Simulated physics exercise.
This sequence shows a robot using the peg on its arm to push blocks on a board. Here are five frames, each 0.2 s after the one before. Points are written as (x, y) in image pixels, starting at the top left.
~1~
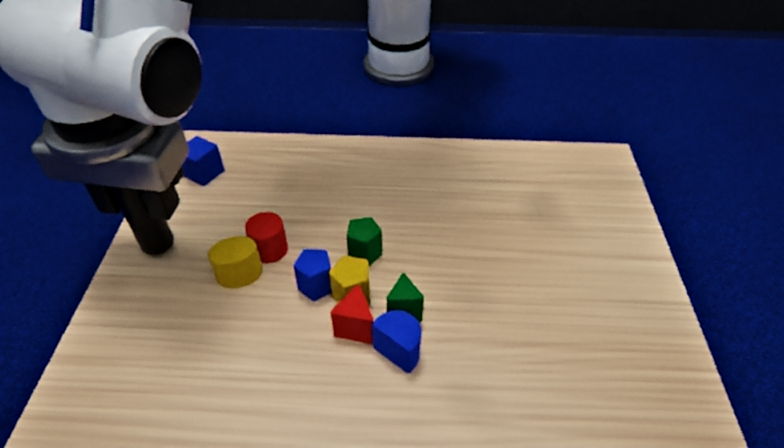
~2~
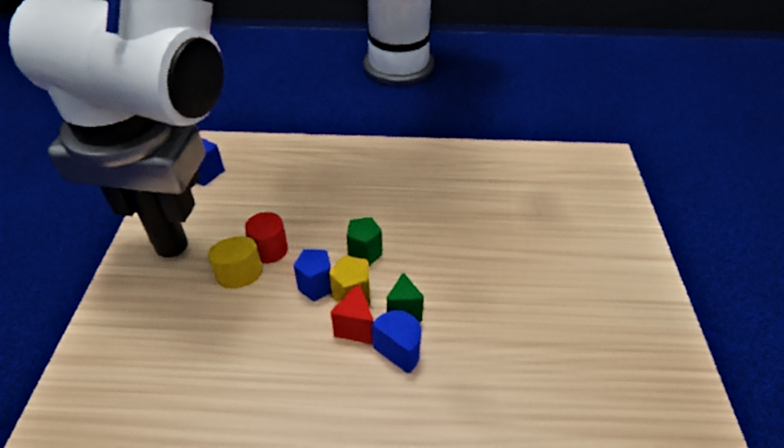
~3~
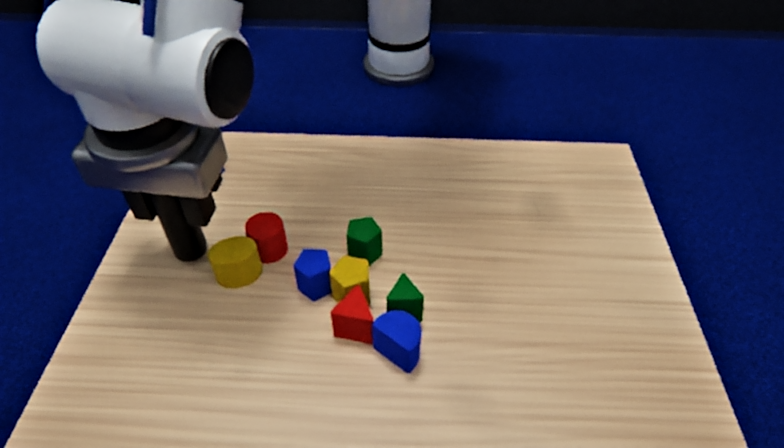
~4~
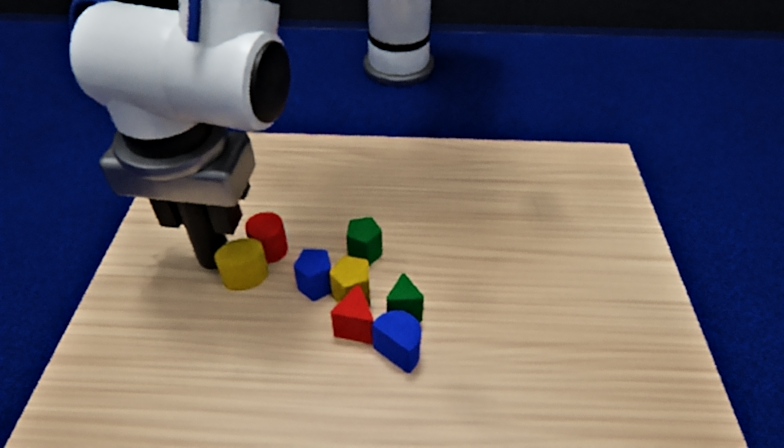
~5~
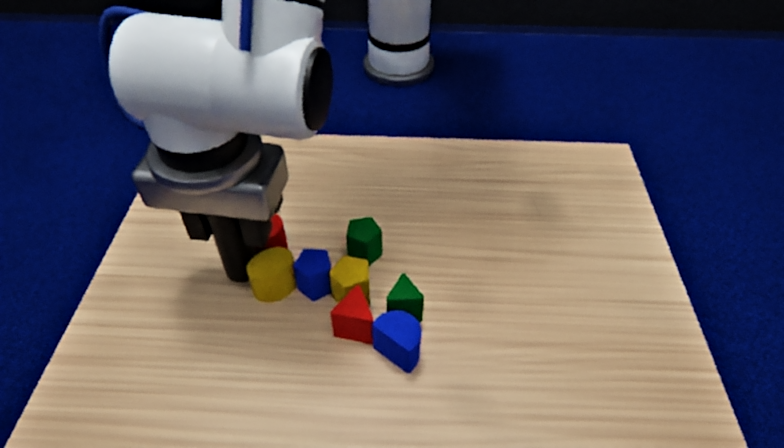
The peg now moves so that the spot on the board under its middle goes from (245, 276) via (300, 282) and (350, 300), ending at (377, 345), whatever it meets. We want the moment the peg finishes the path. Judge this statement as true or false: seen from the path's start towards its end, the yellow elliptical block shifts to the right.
That claim is true.
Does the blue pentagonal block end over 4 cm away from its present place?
That would be a yes.
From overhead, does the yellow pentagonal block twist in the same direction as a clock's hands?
Yes, I think so.
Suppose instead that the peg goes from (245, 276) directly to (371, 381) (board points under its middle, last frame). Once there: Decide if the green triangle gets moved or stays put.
It gets no push and keeps its place.
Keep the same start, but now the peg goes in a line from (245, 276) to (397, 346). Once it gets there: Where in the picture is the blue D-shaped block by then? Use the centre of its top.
Its top centre is at about (466, 370).
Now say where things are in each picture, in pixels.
In the first frame, peg's lower end at (158, 243); yellow elliptical block at (232, 249); blue pentagonal block at (313, 261); yellow pentagonal block at (351, 270); red triangle at (354, 305).
In the second frame, peg at (172, 246); blocks still.
In the third frame, peg at (191, 250); blocks still.
In the fourth frame, peg at (215, 257); yellow elliptical block at (238, 252).
In the fifth frame, peg at (243, 269); yellow elliptical block at (270, 262); blue pentagonal block at (313, 261); yellow pentagonal block at (351, 270); red triangle at (354, 305).
The first path, step by step. One third of the way, peg at (299, 276); yellow elliptical block at (310, 283); blue pentagonal block at (344, 262), turned 60° anticlockwise; yellow pentagonal block at (378, 270), turned 45° clockwise.
Two thirds of the way, peg at (350, 294); yellow elliptical block at (317, 298), turned 45° clockwise; blue pentagonal block at (382, 267), turned 110° anticlockwise; yellow pentagonal block at (419, 270), turned 75° clockwise; red triangle at (354, 311).
At the end, peg at (377, 339); yellow elliptical block at (317, 299), turned 50° clockwise; blue pentagonal block at (384, 268), turned 125° anticlockwise; yellow pentagonal block at (423, 269), turned 80° clockwise; red triangle at (358, 349), turned 70° clockwise.
